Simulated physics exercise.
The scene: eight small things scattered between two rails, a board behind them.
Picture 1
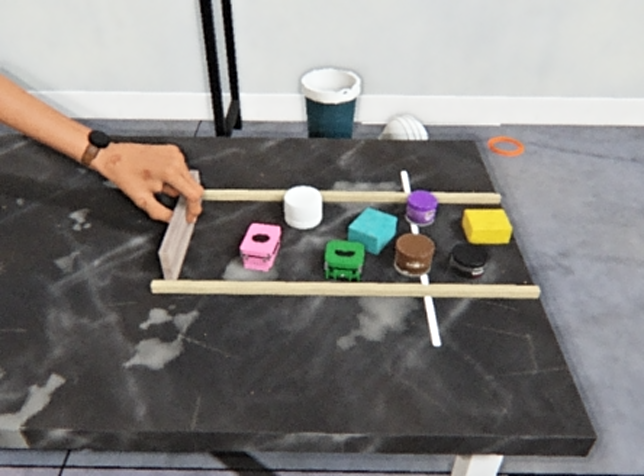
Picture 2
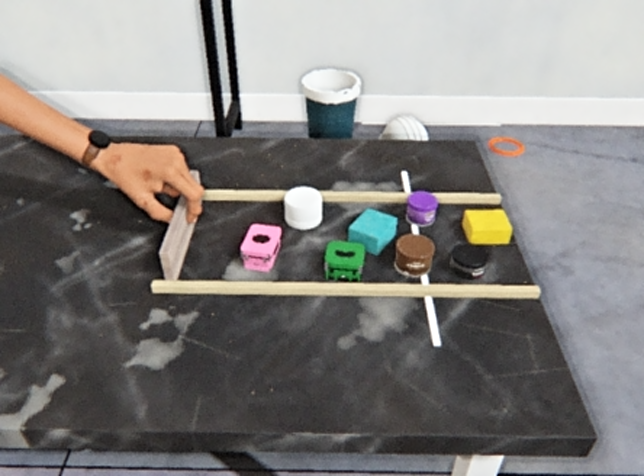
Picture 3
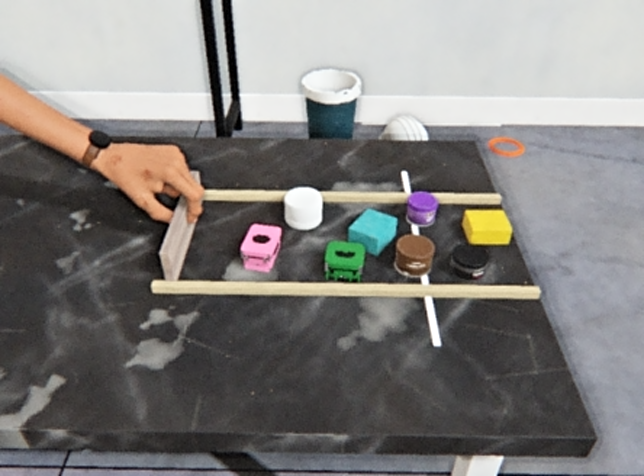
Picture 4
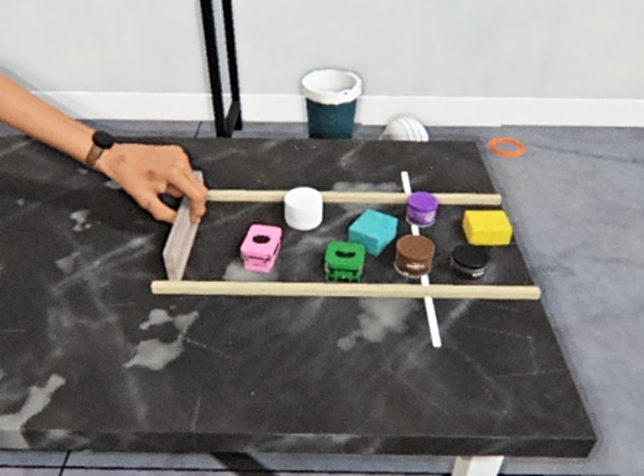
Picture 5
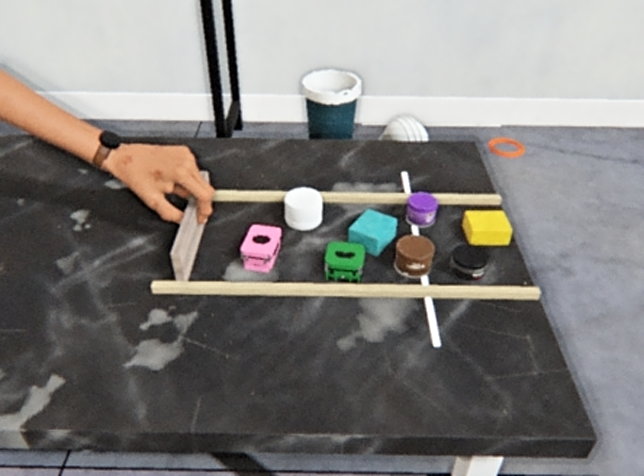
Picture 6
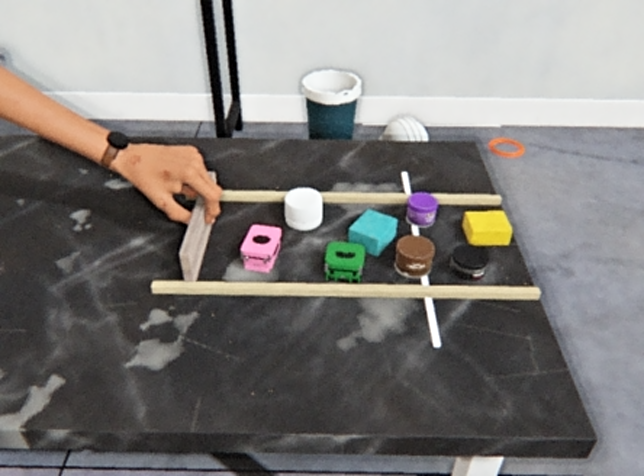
In the video, eight small colourful objects sit scattered between two wooden rails on a dark marbled table, while a hand holds an upright board at the left, then slides it slightly right as the objects stay still.
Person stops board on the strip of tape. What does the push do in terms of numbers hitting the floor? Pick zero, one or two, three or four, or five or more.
It sends one or two to the floor.
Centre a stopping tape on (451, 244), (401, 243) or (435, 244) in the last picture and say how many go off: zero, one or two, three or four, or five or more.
Either three or four; not one; one to two.
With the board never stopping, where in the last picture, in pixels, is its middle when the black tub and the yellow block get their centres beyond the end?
At (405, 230) for the black tub; at (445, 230) for the yellow block.
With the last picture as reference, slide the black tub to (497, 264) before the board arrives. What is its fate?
This time it winds up down.
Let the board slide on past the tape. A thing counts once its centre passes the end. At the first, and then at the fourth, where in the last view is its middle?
I'd say close to (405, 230), then close to (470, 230).
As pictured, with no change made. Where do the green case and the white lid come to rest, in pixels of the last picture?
In order, first (472, 266), then (432, 210).
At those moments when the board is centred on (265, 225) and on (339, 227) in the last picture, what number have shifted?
Well, it's 1 at the first one and 5 at the second.
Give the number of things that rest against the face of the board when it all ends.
Result: 2 in all.
Soon after, none off yet; yellow block at rest near (487, 228); black tub at rest near (469, 263); purple pot at rest near (422, 210).
After that, none off yet; yellow block at rest near (487, 228); black tub displaced about its own width near (506, 265); purple pot moving near (429, 210).
In the end, the number that fall off is one or two; gone, black tub.
